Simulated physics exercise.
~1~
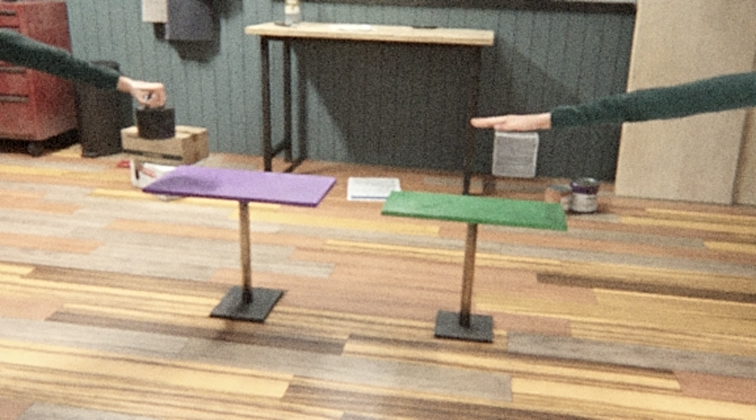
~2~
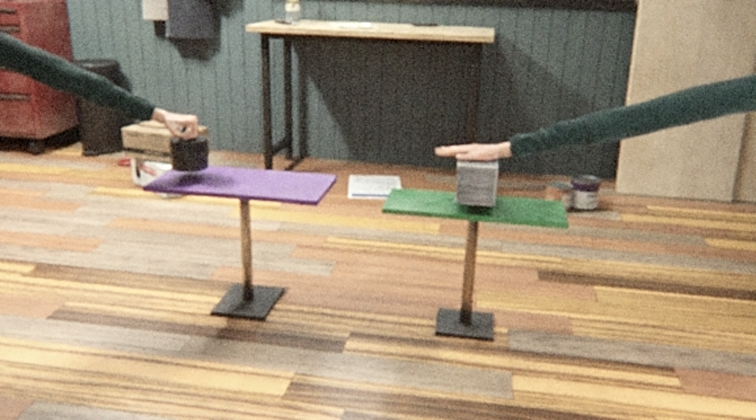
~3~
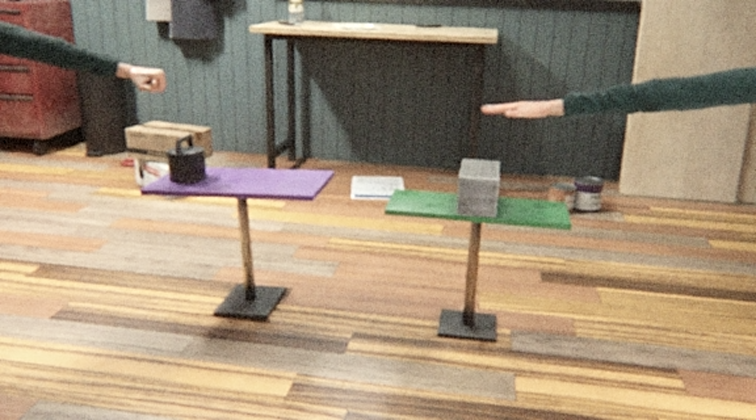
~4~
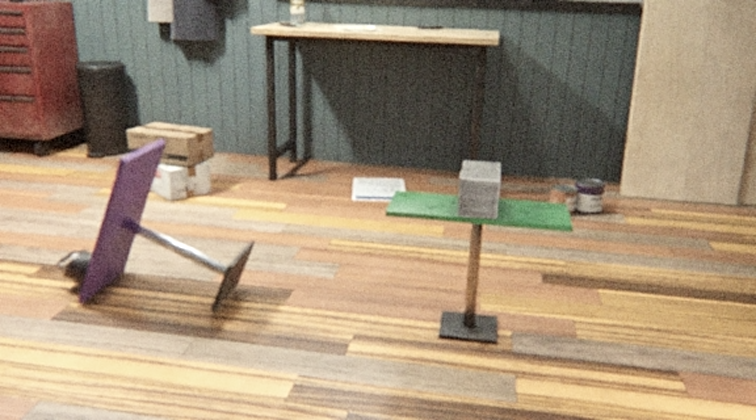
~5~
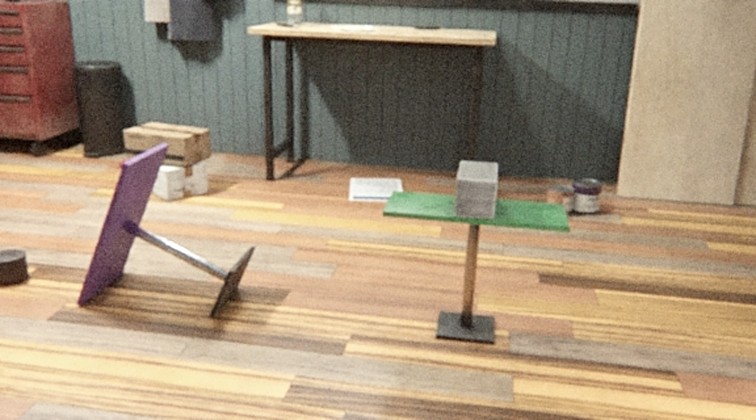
In a workshop with a wooden floor, two hands set a dark object near the left end of a purple stand and a gray block on a green side table, then let go; the purple stand toppled left, spilling its load, while the green one stayed upright.
